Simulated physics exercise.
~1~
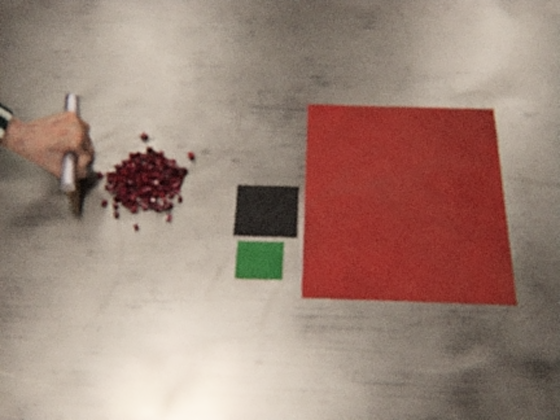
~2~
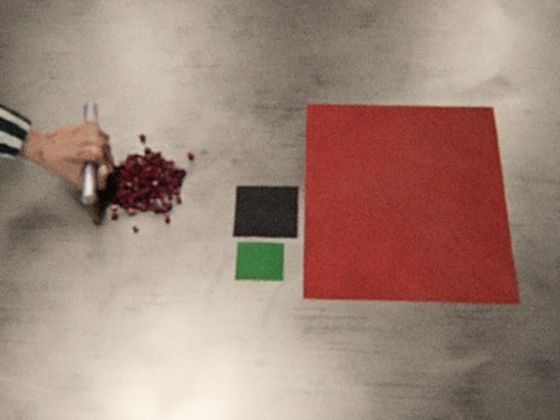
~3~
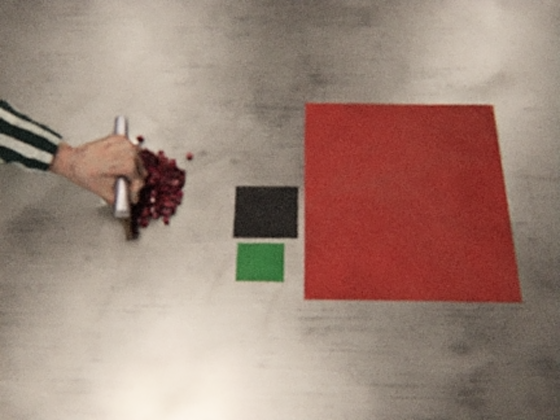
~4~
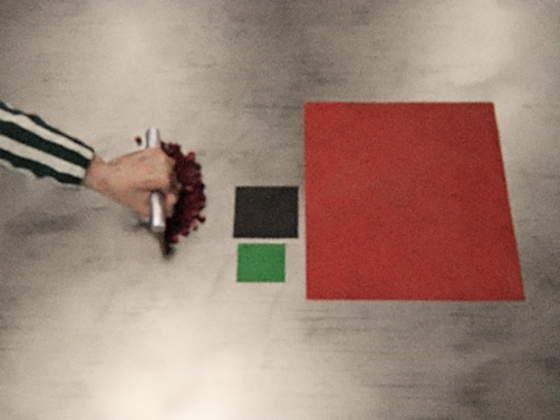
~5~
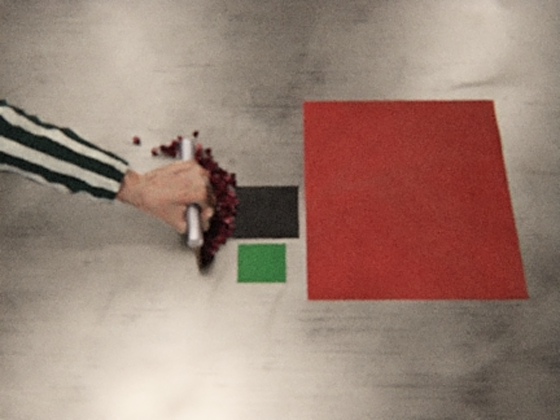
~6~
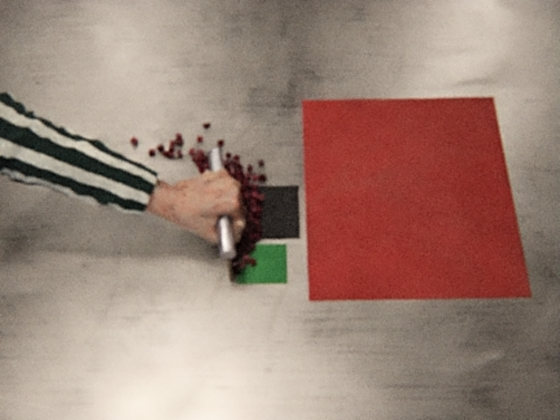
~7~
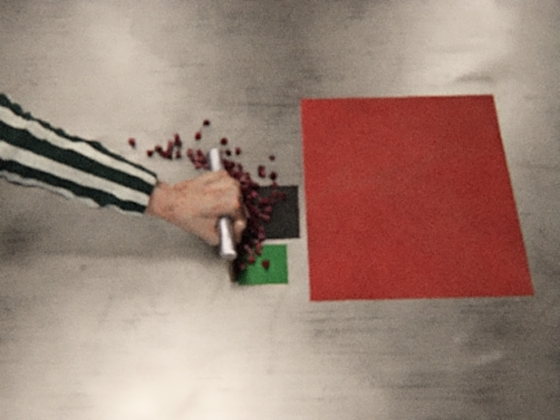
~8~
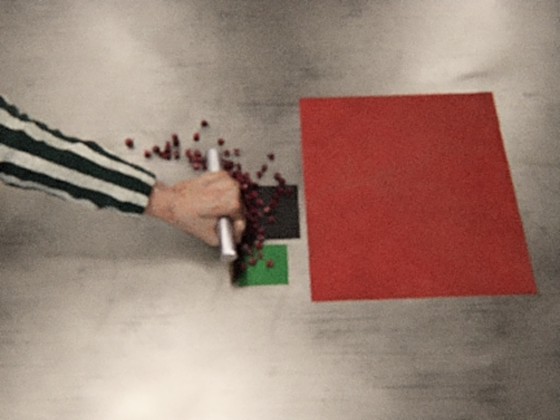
At the start, a hand holding a scraper is left of a loose pile of small dark red pieces on a pale, streaked surface, with black, green and large red sheets to the right. The hand, in a striped sleeve, pushes the blade rightward into the pile. The pieces bunch ahead of it, and a few stragglers stay behind near the top. The heap then spreads onto the black sheet and the edge of the green one. The blade stops, and the pieces loosen slightly rightward before resting, many on black, some on green, about half on bare surface, none on red.
